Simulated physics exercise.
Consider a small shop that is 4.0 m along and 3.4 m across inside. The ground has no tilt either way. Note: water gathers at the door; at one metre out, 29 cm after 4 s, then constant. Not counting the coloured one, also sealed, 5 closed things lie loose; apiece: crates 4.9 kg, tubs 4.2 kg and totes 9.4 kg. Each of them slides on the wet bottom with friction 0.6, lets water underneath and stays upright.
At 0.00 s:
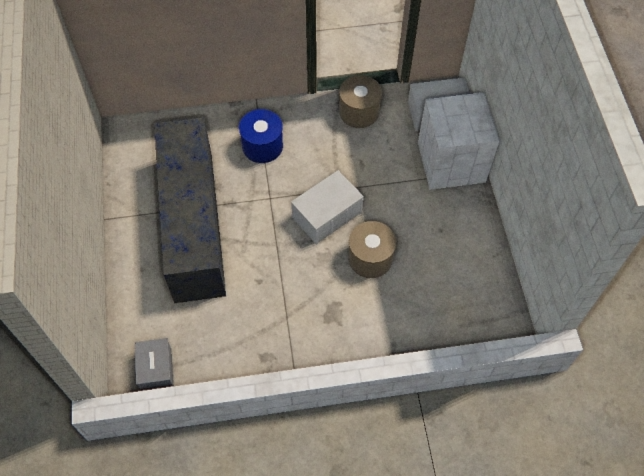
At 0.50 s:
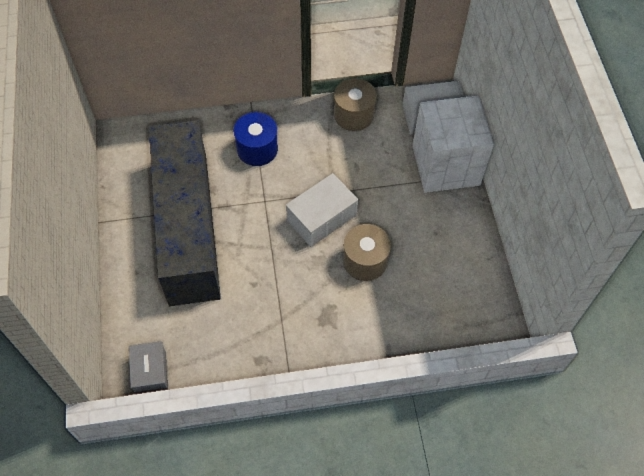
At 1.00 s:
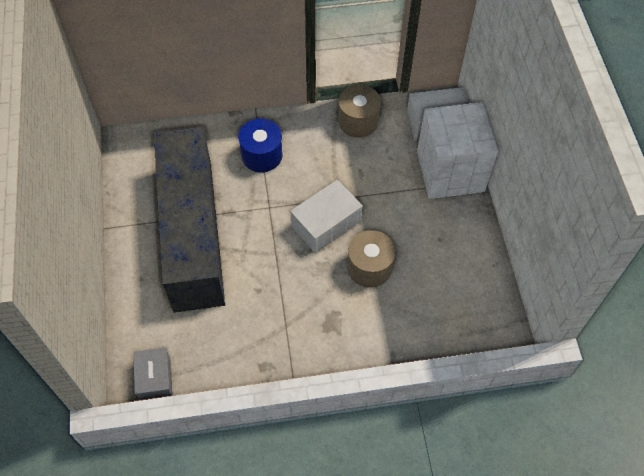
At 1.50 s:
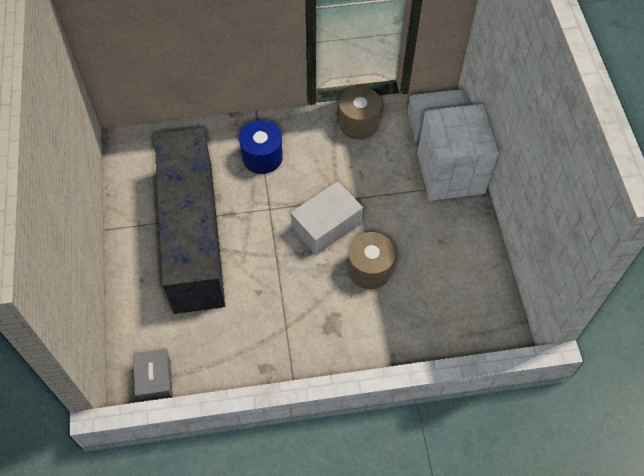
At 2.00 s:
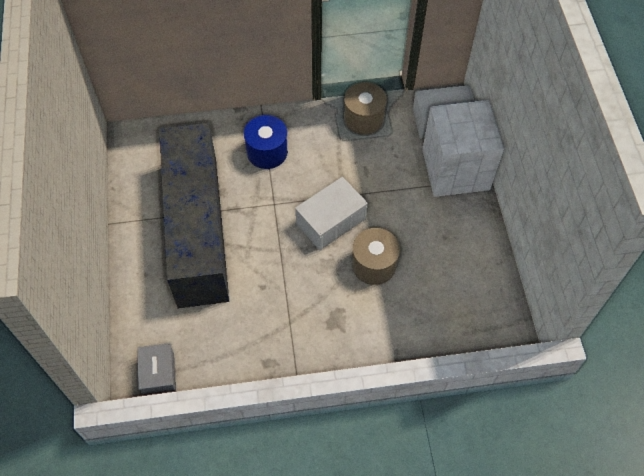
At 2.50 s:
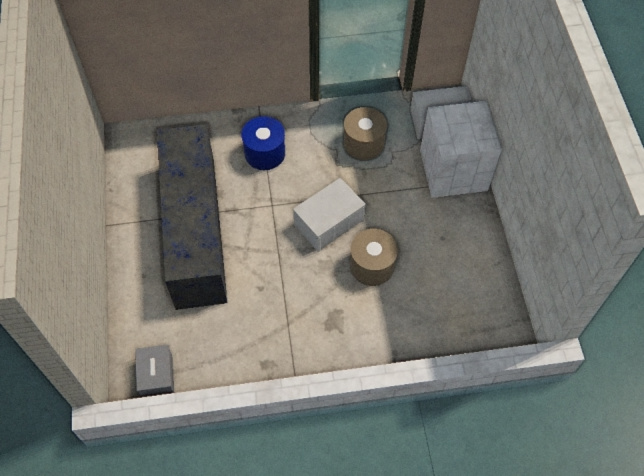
A small walled shop holding tubs and boxes stays still while water rises outside, then spreads in, shifting the tub by the door.
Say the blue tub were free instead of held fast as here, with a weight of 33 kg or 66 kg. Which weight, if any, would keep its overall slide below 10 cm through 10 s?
Either one.
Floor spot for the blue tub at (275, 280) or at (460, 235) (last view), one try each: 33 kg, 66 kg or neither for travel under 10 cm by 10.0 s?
The first try gives success with both; the second gives success with both.
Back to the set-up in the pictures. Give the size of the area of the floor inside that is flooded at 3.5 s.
Roughly 3.5 m2.
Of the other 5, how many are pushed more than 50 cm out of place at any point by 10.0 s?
Result: 4.
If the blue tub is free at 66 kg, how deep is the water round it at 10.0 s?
6 cm, roughly.
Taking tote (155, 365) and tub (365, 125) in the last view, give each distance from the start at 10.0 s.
250 cm and 200 cm respectively.
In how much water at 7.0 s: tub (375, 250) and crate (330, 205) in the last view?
Roughly 13 and 8 cm.
After 3.5 s the blue tub would be 0 cm from its start with 33 kg and 0 cm from its start with 66 kg; 2 cm of water round it then.
After 4.5 s the blue tub would be 0 cm from its start with 33 kg and 0 cm from its start with 66 kg; 2 cm of water round it then.
After 7.0 s the blue tub would be 0 cm from its start with 33 kg and 0 cm from its start with 66 kg; 3 cm of water round it then.
After 10.0 s the blue tub would be 0 cm from its start with 33 kg and 0 cm from its start with 66 kg; 6 cm of water round it then.
